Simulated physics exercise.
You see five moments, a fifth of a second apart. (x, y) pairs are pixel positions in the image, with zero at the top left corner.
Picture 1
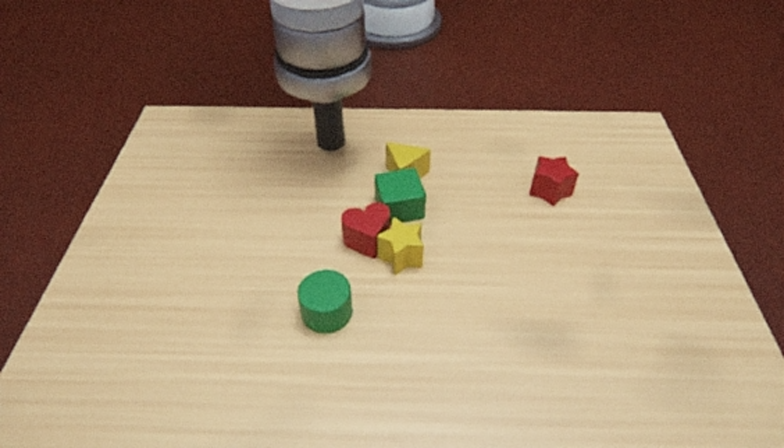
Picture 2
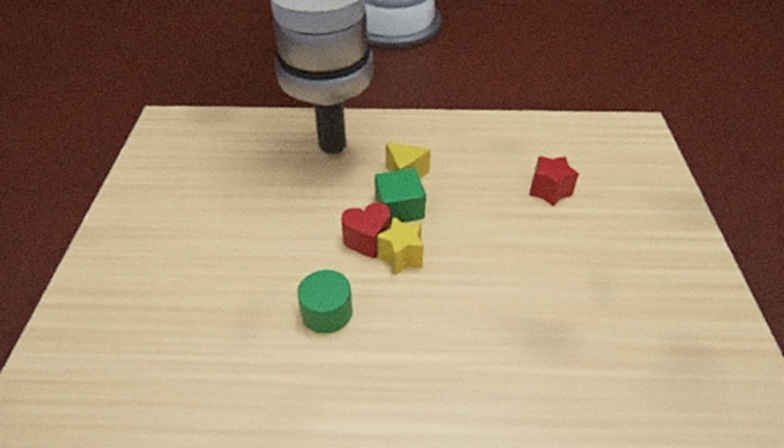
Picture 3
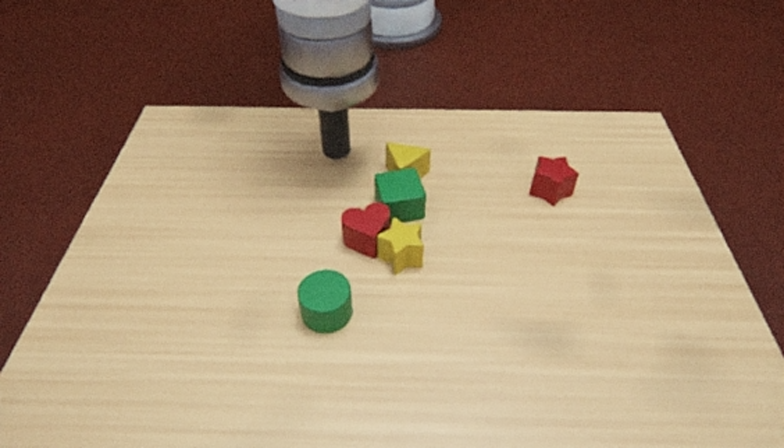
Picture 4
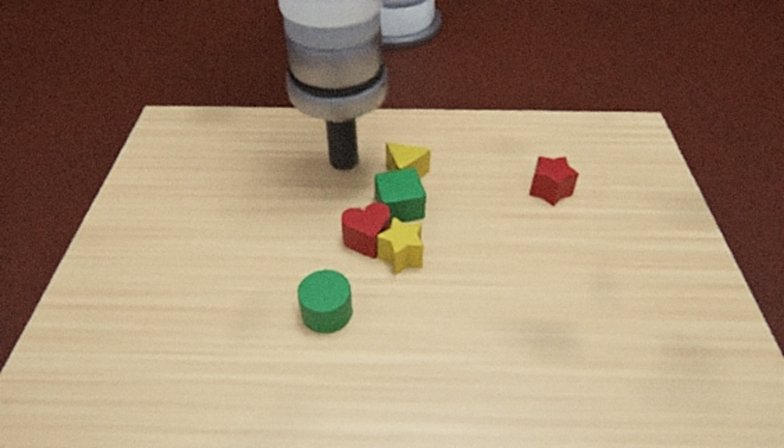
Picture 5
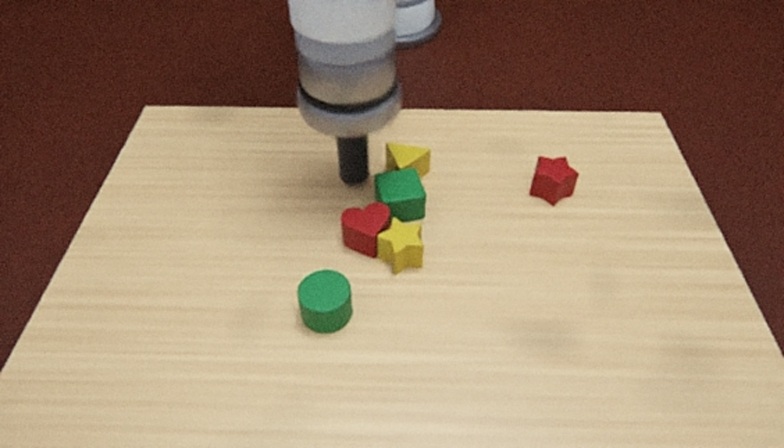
At the start, a robotic arm holds a dark rod above a wooden board, left of a yellow triangle and a green block, with a heart, stars and a green cylinder also in view. The rod then moves slightly right and toward the viewer, nearing the green block, while the blocks stay still.
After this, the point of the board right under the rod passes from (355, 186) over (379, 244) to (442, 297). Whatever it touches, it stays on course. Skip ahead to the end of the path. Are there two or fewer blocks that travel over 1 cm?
Yes, I think so.
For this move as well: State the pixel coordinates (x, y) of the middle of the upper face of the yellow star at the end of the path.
At roughly (480, 283).
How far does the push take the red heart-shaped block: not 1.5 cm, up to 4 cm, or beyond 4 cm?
Answer: More than 4 cm.
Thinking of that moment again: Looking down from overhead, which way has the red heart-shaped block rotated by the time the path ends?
Clockwise, looking down.
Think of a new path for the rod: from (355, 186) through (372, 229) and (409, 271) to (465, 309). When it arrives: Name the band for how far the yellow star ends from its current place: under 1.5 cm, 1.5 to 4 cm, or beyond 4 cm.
Upwards of 4 cm.
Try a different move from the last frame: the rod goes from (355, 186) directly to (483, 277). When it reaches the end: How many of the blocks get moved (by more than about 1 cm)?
My best guess is that a single block moves over 1 cm.
What follows on the original path. One third of the way, rod at (369, 214); red heart-shaped block at (367, 225), turned 20° clockwise.
Two thirds of the way, rod at (398, 251); red heart-shaped block at (370, 255), turned 70° clockwise; yellow star at (430, 253), turned 70° anticlockwise.
At the end, rod at (443, 287); red heart-shaped block at (370, 256), turned 70° clockwise; green square block in place; yellow star at (480, 283), turned 90° anticlockwise.
